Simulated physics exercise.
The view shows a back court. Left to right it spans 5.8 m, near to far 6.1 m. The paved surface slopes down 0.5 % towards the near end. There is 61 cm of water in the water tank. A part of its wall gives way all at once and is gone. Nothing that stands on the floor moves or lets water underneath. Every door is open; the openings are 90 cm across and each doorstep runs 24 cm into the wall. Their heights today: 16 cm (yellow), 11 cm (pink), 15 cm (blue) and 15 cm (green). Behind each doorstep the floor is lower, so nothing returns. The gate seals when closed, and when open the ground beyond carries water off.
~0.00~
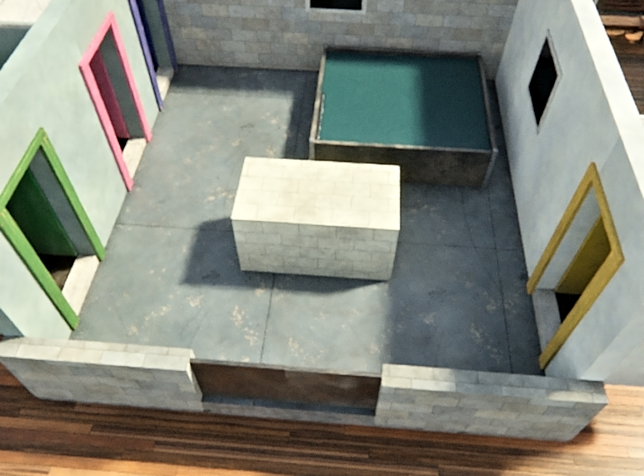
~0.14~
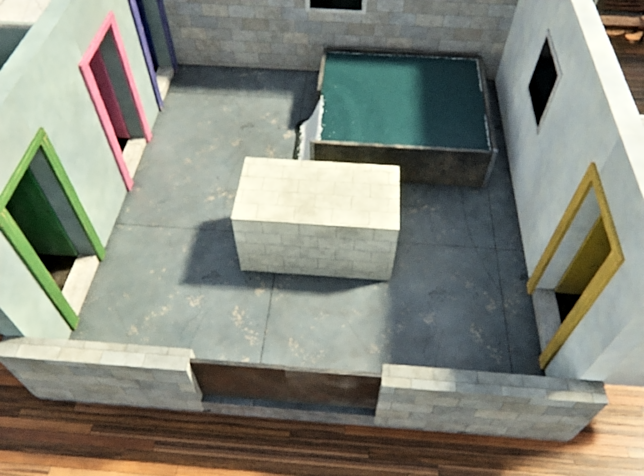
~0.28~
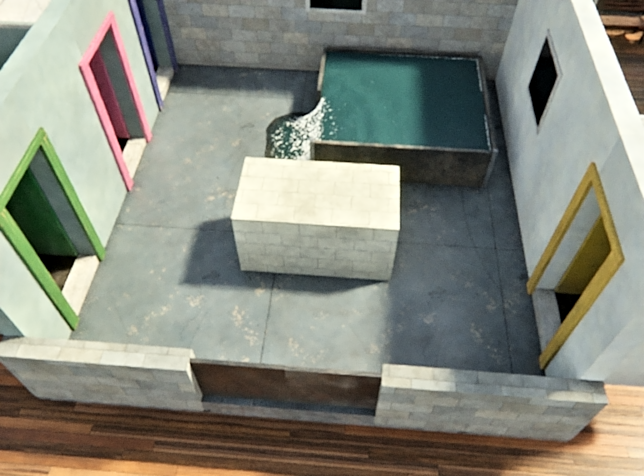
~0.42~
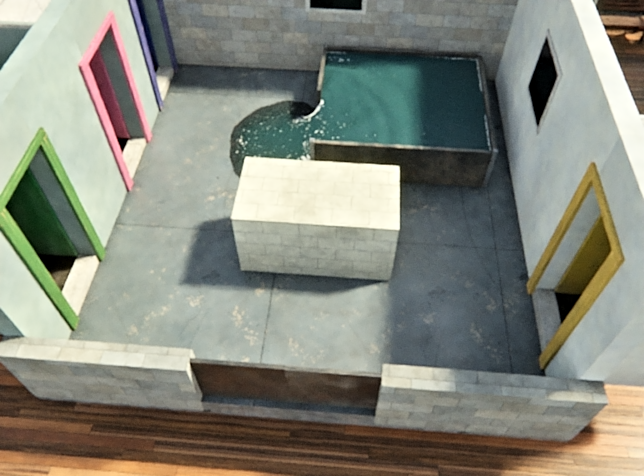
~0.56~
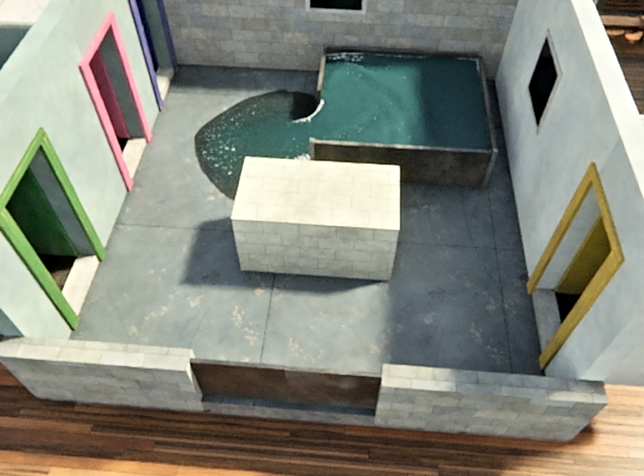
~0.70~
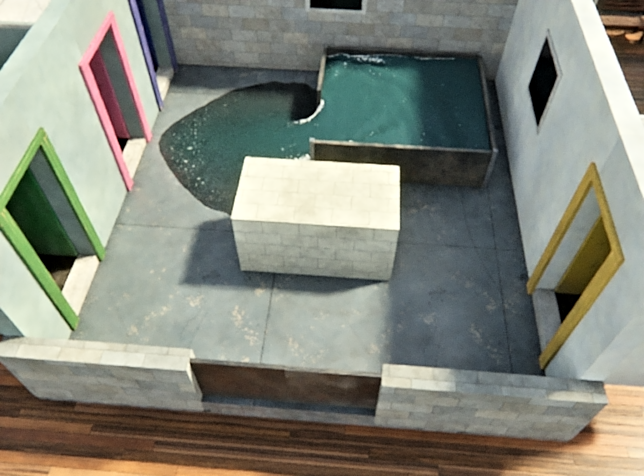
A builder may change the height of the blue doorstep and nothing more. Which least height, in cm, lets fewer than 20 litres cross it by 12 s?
It would have to be roughly 19 cm high.
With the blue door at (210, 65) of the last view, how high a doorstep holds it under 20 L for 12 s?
About 20 cm.
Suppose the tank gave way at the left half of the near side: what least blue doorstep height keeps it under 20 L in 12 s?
Some 10.0 cm.
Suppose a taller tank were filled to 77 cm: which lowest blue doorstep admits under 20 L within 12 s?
Some 25 cm.
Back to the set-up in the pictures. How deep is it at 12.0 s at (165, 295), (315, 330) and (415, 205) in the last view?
About 10, 7 and 9 cm.
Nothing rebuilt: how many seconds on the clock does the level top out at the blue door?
Near 3.0 s.
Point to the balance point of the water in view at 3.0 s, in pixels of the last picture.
Around (317, 145).
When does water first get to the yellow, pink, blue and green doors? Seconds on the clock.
Yellow 5.5 s, pink 0.8 s, blue 1.1 s, green 1.8 s.
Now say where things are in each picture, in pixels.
In the first picture, still water, 61 cm deep, in the water tank at (402, 99); the blue door at (155, 38) is dry.
In the second picture, the front is at a hidden place, 0.3 m from the gap at (318, 136); 0.3 m2 of floor is wet, 61 cm left at the back.
In the third picture, the gap is at (318, 138), the front 0.8 m out at (271, 137); the back of the water tank holds 61 cm.
In the fourth picture, water pours out at (318, 140) and has run 1.3 m, to (235, 150); about 7 cm deep outside, 61 cm at the back.
In the fifth picture, the gap is at (318, 140), the front 1.9 m out at (200, 140); the back of the water tank holds 61 cm.
In the sixth picture, the front is at (165, 146), 2.5 m from the gap at (318, 139); 4.9 m2 of floor is wet, 61 cm left at the back; 0.9 m in a straight line remain to the blue door at (155, 38).
After 1.4 s water covers 30 % of the floor, deepest (36 cm) near (301, 159); 17 cm at the blue door, 0 litres in over its 15 cm doorstep.
After 3.0 s water covers 45 % of the floor, deepest (31 cm) near (177, 68); 25 cm at the blue door, 23 litres in over its 15 cm doorstep.
After 12.0 s water covers 100 % of the floor, deepest (15 cm) near (464, 83); 7 cm at the blue door, 57 litres in over its 15 cm doorstep.
At the blue door as built, the water arrived by 1.2 s and peaked near 25 cm at 3.0 s.
With a doorstep of 17 cm, 36 litres would have come in within the 12 s; with 23 cm, 5 litres. So under 20 litres takes about 19 cm.
